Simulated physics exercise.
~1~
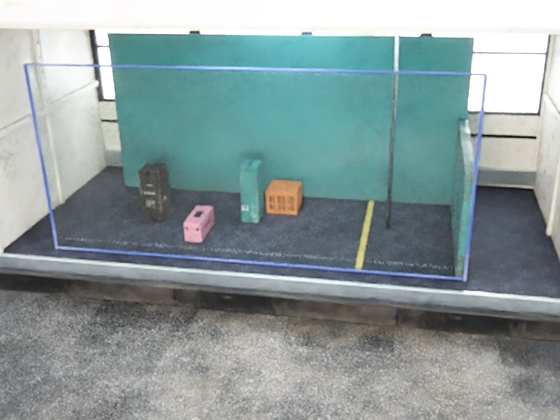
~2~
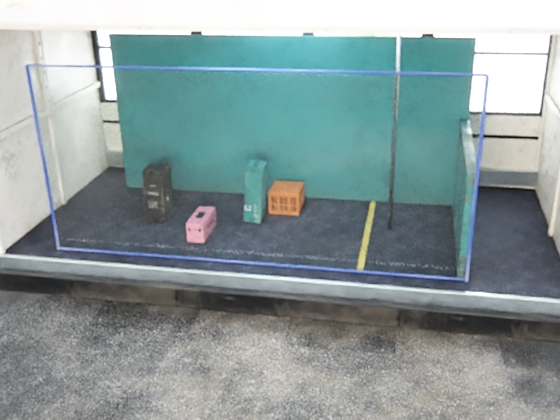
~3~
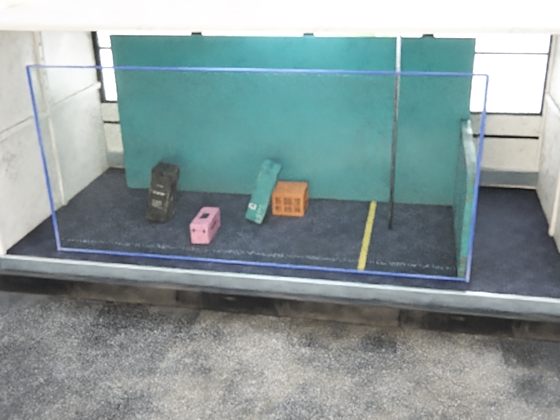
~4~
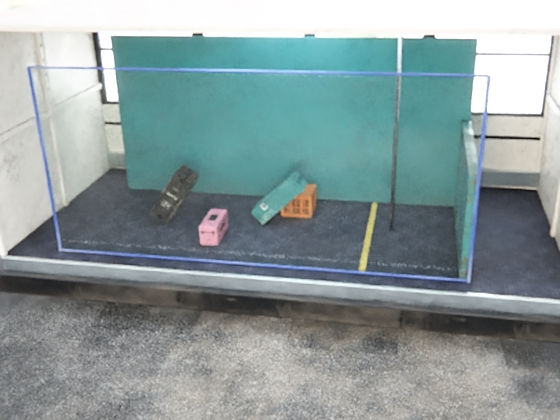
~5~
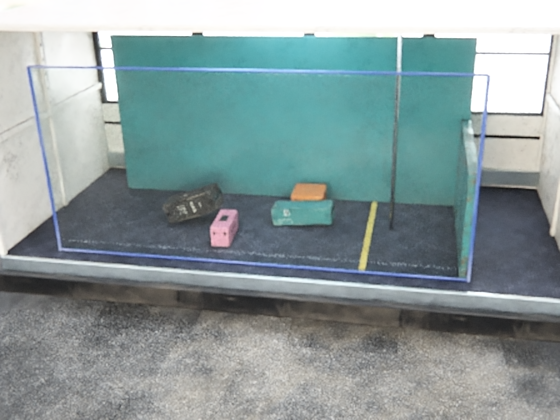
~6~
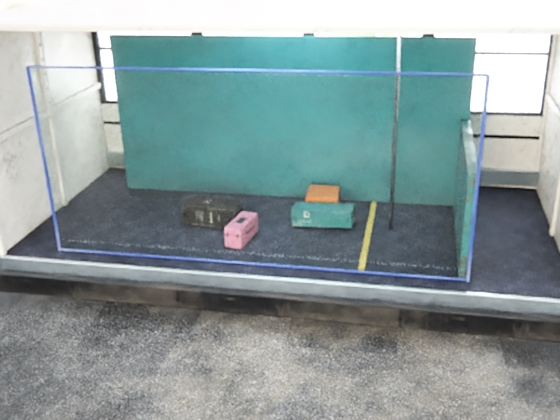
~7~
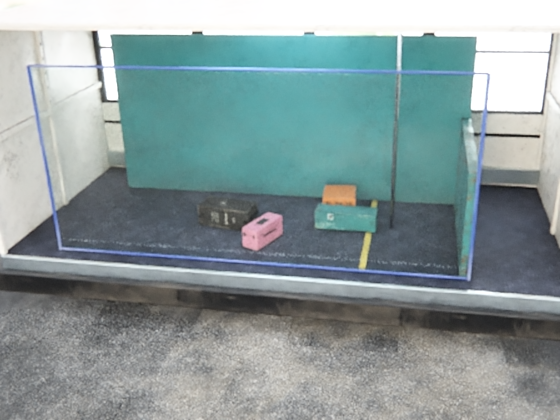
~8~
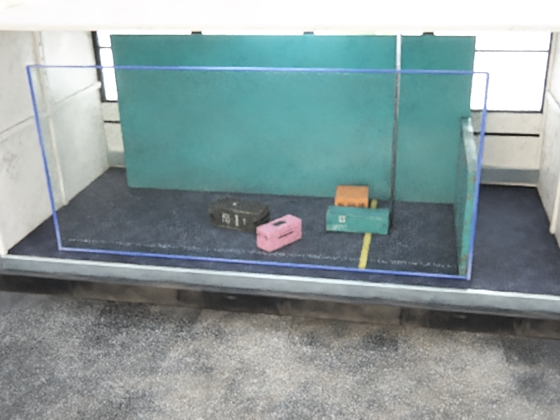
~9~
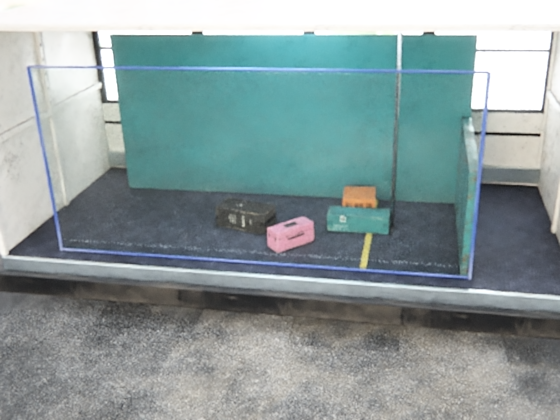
The footage shows four loose objects on a dark floor before a green wall; the black and teal tall boxes tip over to the right, then slide right along with the pink toolbox and orange crate, all coming to rest with the crate short of the yellow line.
